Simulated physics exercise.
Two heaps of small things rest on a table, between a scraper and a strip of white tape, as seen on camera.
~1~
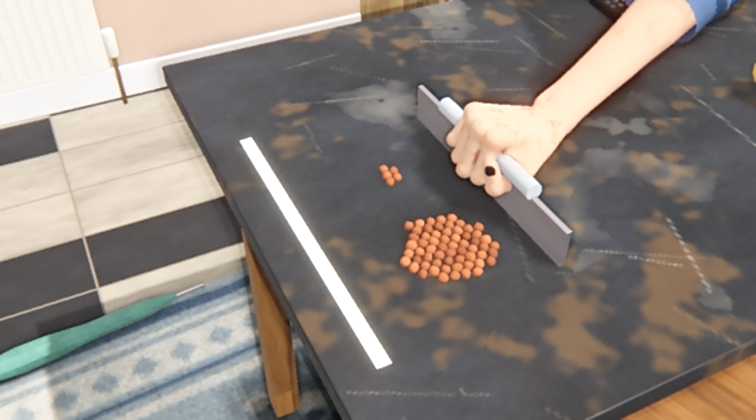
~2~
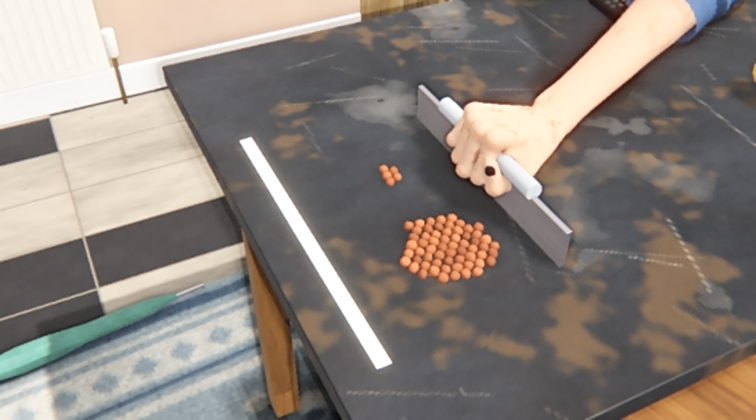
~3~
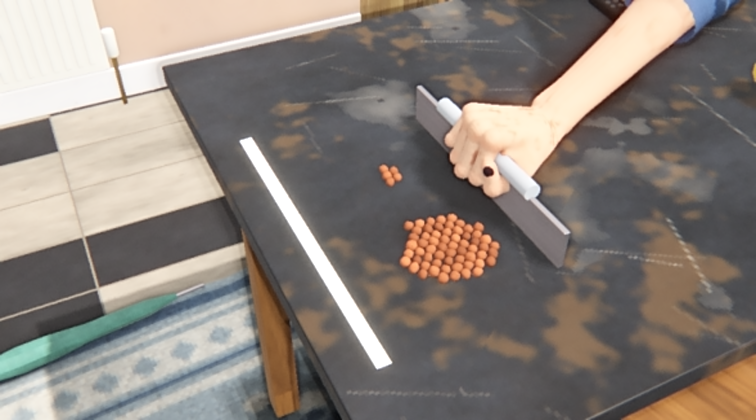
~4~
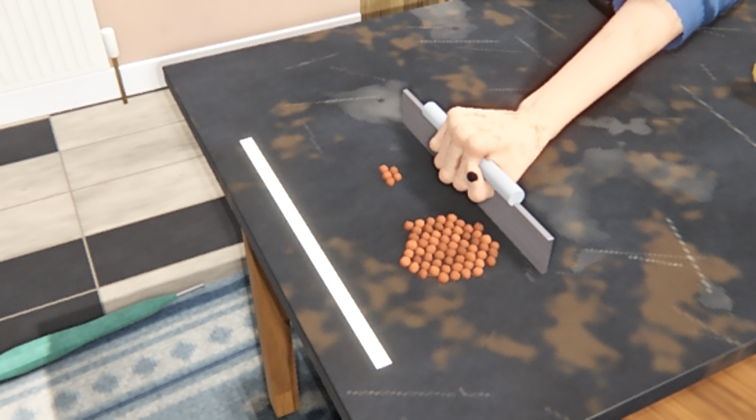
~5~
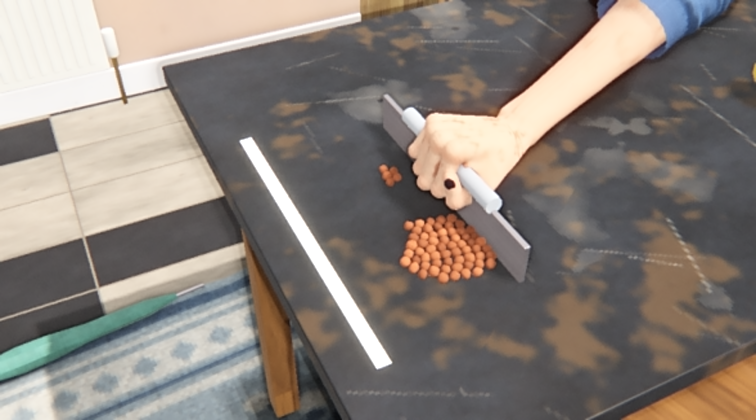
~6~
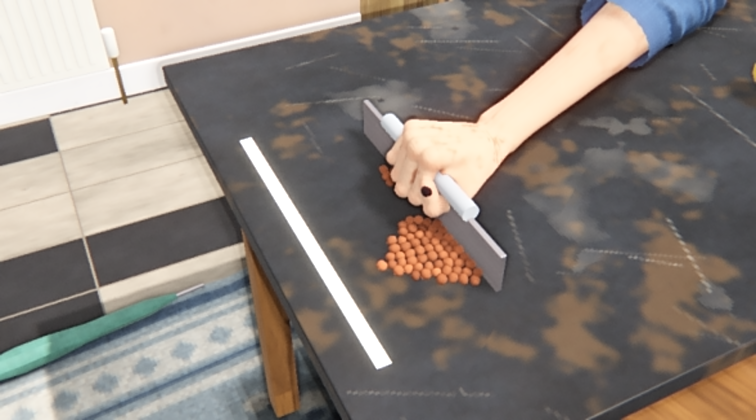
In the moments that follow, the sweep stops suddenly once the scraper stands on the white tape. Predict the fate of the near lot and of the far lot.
As I see it, the near lot loses some bits; the far lot loses nothing.
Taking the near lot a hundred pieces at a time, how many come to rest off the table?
About 30%.
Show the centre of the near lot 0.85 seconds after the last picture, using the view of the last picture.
Near (311, 292).
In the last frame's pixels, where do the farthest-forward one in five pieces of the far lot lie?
About (266, 214).
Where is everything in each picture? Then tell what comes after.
The first picture shows scraper near (554, 236), at rest; white tape near (251, 148), about two fingers from the edge; edge at (262, 255); near lot near (453, 246), some clay pellets; far lot near (387, 176), a few clay pellets.
The second picture shows scraper near (554, 236), at rest; far lot near (387, 176).
The third picture shows scraper near (552, 237); near lot near (453, 246).
The fourth picture shows scraper near (536, 243); far lot near (387, 176).
The fifth picture shows scraper near (513, 251); near lot near (441, 248), only a few pushed along.
The sixth picture shows scraper near (490, 260); white tape near (251, 148); edge at (262, 255); near lot near (429, 248), all but a few pushed along; far lot near (387, 176).
Then, 0.42 s on from there, scraper still moving, near (360, 189); near lot all on the table, its front near (313, 273); far lot all on the table, its front near (329, 194).
Then, 0.85 s on from there, scraper stopped at the white tape; near lot near a quarter over the edge; far lot all on the table, its front near (265, 214).
Then, 1.13 s on from there, scraper stopped at the white tape; near lot near a third over the edge; far lot all on the table, its front near (259, 216).
In the end, scraper stopped at the white tape; near lot near a third over the edge; far lot all on the table, its front near (259, 216).
